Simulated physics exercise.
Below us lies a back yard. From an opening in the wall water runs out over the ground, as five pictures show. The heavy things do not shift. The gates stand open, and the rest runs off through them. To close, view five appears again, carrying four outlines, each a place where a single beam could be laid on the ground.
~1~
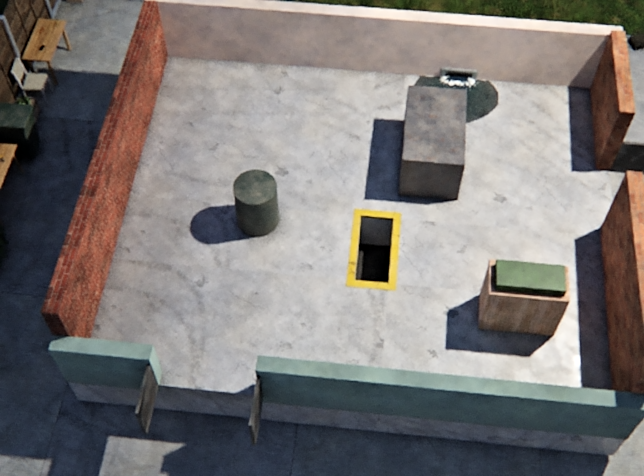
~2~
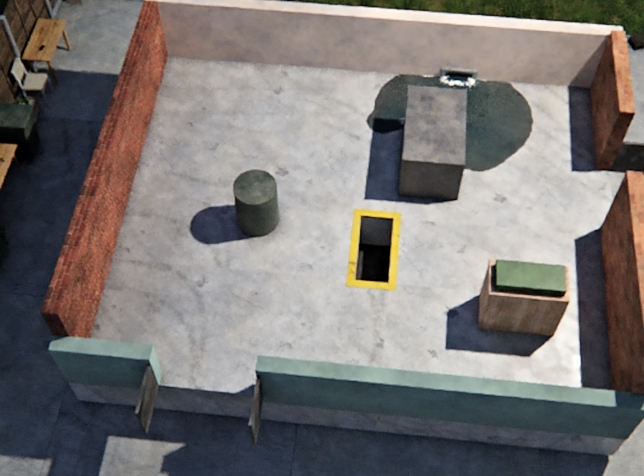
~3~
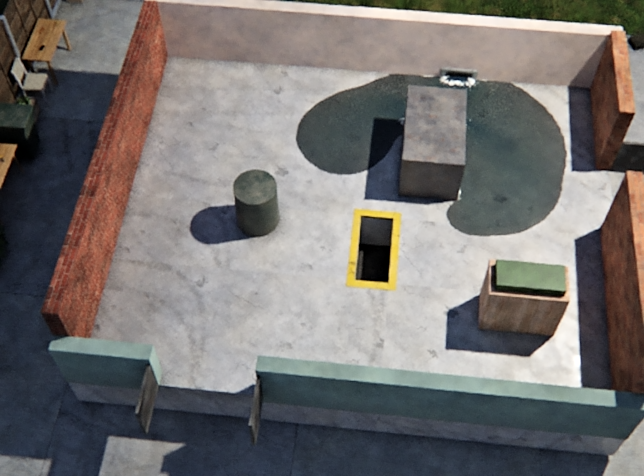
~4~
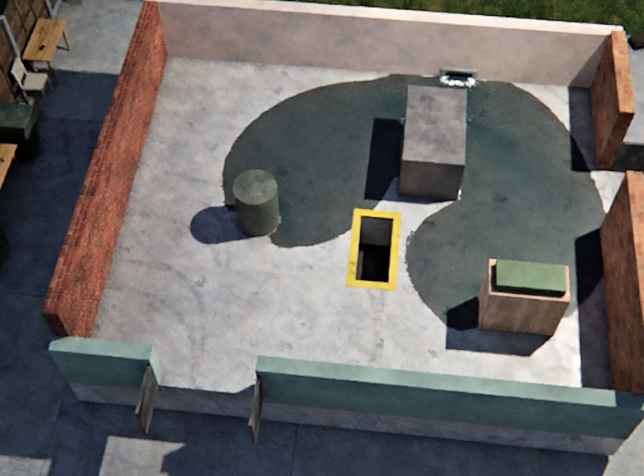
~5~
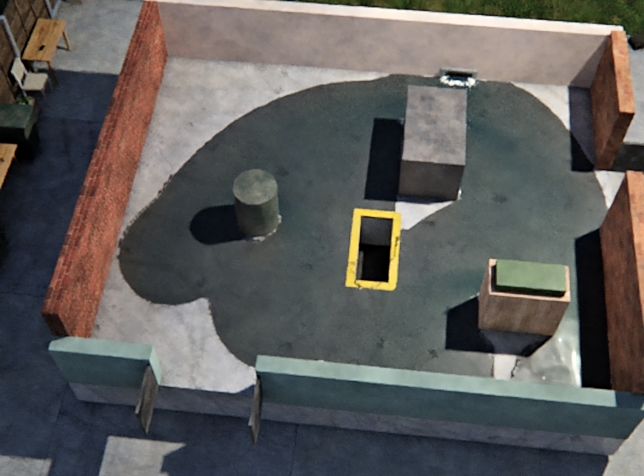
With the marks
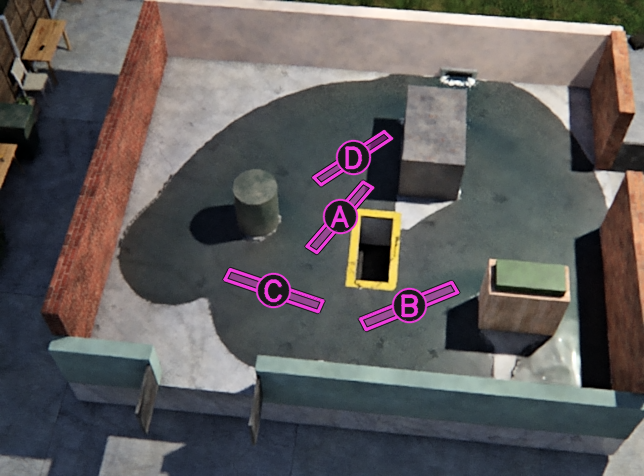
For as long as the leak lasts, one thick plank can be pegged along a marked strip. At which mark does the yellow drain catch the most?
Use place B.
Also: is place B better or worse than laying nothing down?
It is better.
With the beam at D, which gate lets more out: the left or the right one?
The left gate.
On the marked copy, A from (311, 249) to (367, 184); B from (363, 324) to (454, 287); C from (227, 274) to (320, 306); D from (317, 181) to (387, 135).
With A, about 4 % of the stream runs into the yellow drain, about 95 % out by the gates.
With B, about 11 % of the stream runs into the yellow drain, about 87 % out by the gates.
With C, about 6 % of the stream runs into the yellow drain, about 92 % out by the gates.
With D, about 4 % of the stream runs into the yellow drain, about 95 % out by the gates.
